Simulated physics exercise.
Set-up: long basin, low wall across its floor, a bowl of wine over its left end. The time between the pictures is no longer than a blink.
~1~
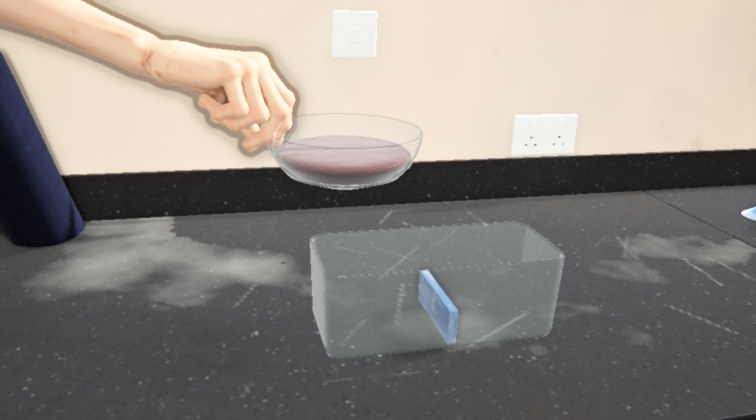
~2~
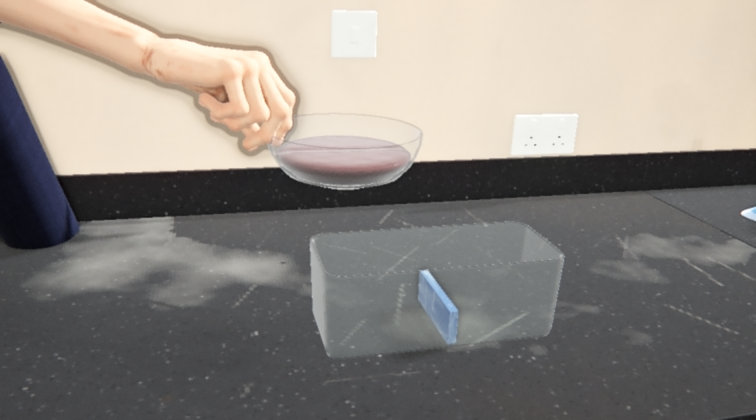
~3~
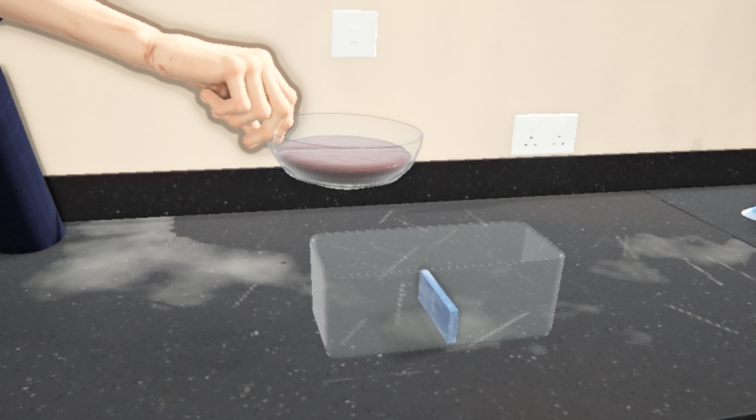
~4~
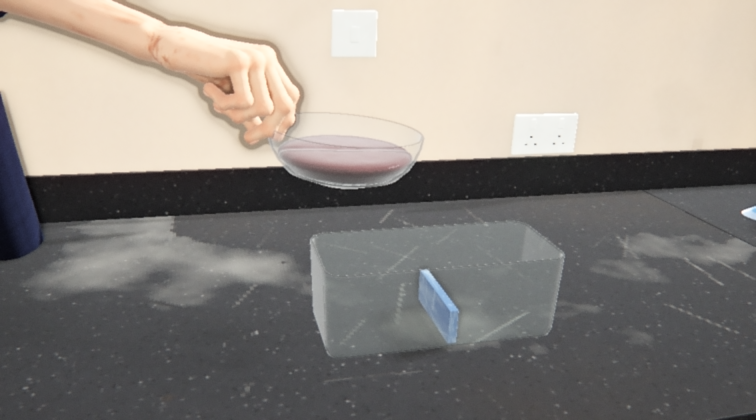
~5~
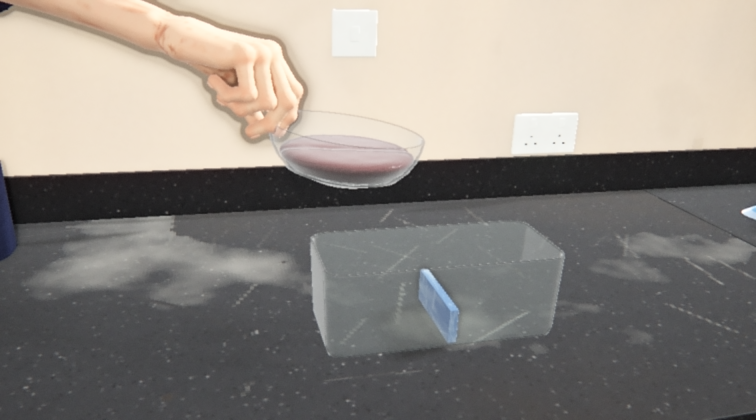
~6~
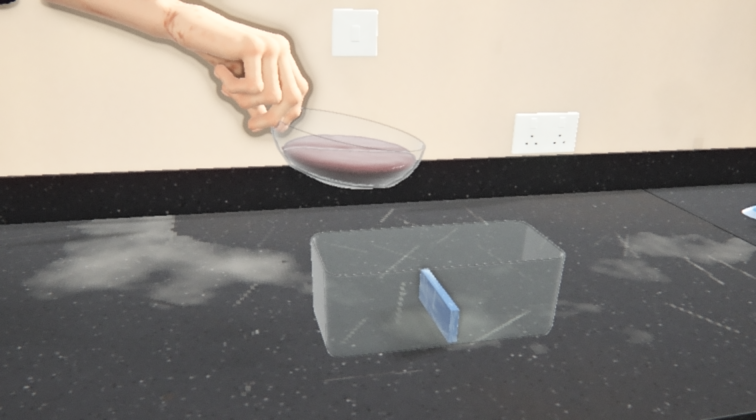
A hand holds a clear bowl of wine level above the left part of a long, see-through basin with a low blue wall across its floor. The hand then gradually tilts the bowl slightly down to the right, while a dark blue object slides left along the counter's edge.
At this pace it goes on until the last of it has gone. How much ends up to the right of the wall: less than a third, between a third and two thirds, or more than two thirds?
Between a third and two thirds.
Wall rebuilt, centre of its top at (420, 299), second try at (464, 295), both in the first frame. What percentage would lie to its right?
It works out to around 70 per cent for the first and around 5 per cent for the second.
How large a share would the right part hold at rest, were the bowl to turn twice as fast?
Result: Roughly 40 %.
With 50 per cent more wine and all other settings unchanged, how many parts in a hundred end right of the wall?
Roughly 60 in a hundred.
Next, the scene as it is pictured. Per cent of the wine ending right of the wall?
I'd put it at about 50 per cent.
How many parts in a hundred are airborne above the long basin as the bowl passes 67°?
Some 35 per cent.
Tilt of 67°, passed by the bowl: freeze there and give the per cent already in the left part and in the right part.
5 % left, 30 % right.
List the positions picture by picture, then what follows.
In the first picture, it leans 0°; its right rim is at (418, 129); the wine meets the walls at (274, 152) and (408, 148); the long basin's rim runs from (317, 257) to (544, 240); the wall's top is at (438, 291).
In the second picture, it leans 0°; its right rim is at (418, 130); the wine meets the walls at (274, 152) and (408, 149).
In the third picture, it leans 2°; its right rim is at (419, 131); the wine meets the walls at (275, 151) and (409, 149).
In the fourth picture, it leans 4°; its right rim is at (419, 134); the wine meets the walls at (276, 150) and (409, 150).
In the fifth picture, it leans 7°; its right rim is at (420, 138); the wine meets the walls at (278, 148) and (410, 151).
In the sixth picture, it leans 11°; its right rim is at (421, 142); the wine meets the walls at (281, 147) and (412, 151).
A moment on, the bowl is tipped part way and 32 per cent is still to pour, 6 is left of the wall and 29 right of it.
Next, the bowl is tipped right over and 0 per cent is still to pour, 50 is left of the wall and 49 right of it.
Then the bowl is tipped right over and 0 per cent is still to pour, 50 is left of the wall and 49 right of it.
Later the bowl is tipped right over and 0 per cent is still to pour, 50 is left of the wall and 49 right of it.
In the end 50 per cent lies left of the wall, 49 right of it and 0 outside.
